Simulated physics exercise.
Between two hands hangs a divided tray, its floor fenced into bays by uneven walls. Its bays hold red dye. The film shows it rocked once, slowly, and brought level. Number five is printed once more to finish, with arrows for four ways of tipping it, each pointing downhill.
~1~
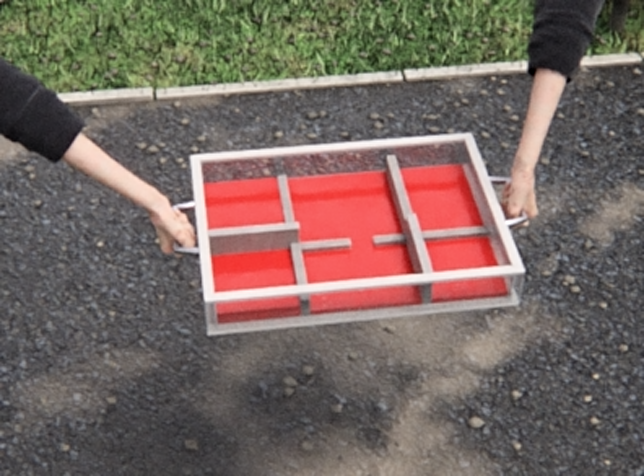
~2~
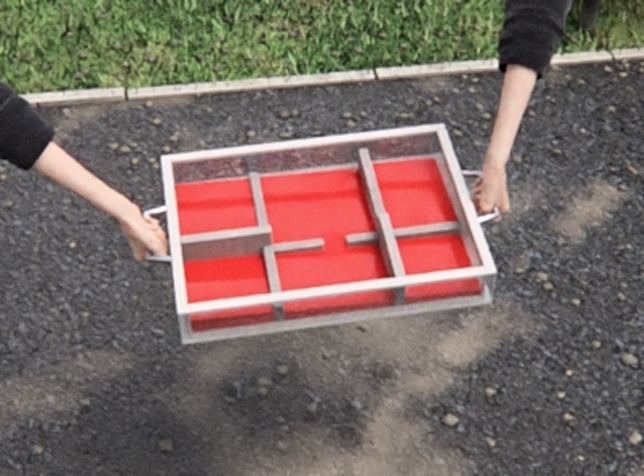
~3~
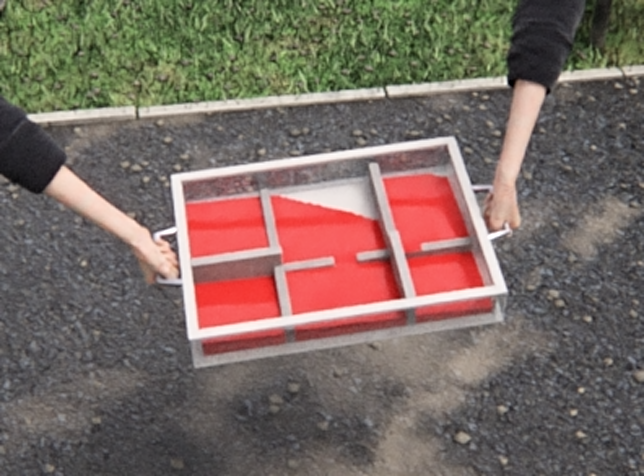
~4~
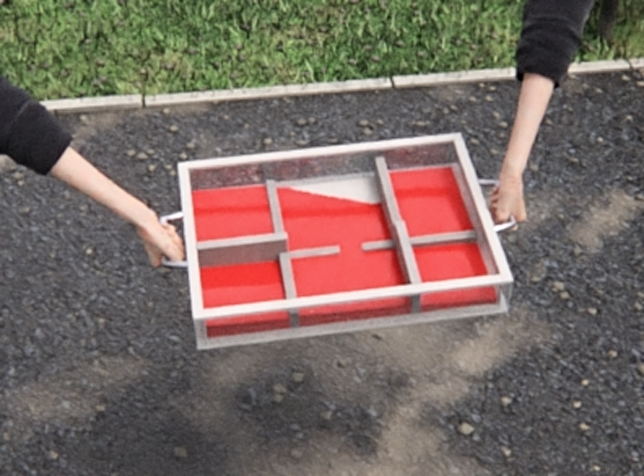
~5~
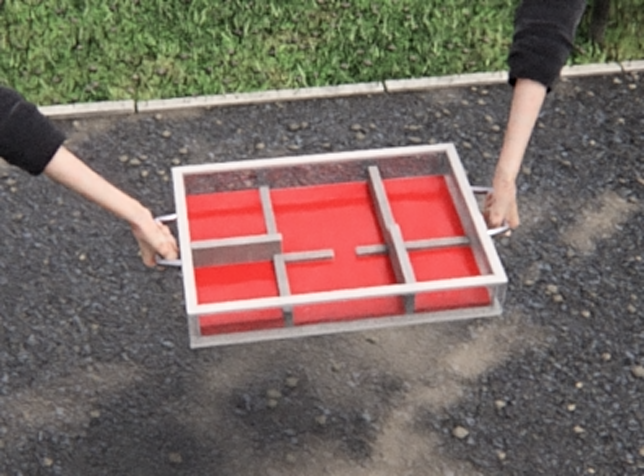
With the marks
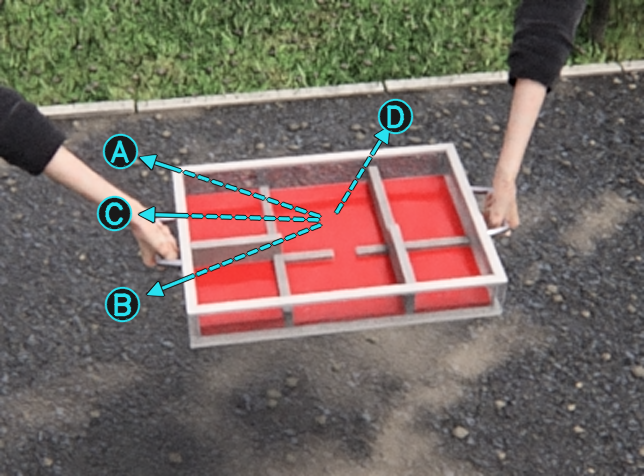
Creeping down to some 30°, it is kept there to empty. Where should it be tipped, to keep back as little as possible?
It is D.
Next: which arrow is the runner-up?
A.
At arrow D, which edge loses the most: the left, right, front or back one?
The back rim.
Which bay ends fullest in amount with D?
The back right bay.
On the marked copy, A ends at (145, 159); B ends at (152, 292); C ends at (144, 214); D ends at (386, 131).
With A, about 50 % stays in the tray, the largest part in the back left bay.
With B, about 71 % stays in the tray, the largest part in the back left bay.
With C, about 74 % stays in the tray, the largest part in the back left bay.
With D, about 37 % stays in the tray, the largest part in the back right bay.
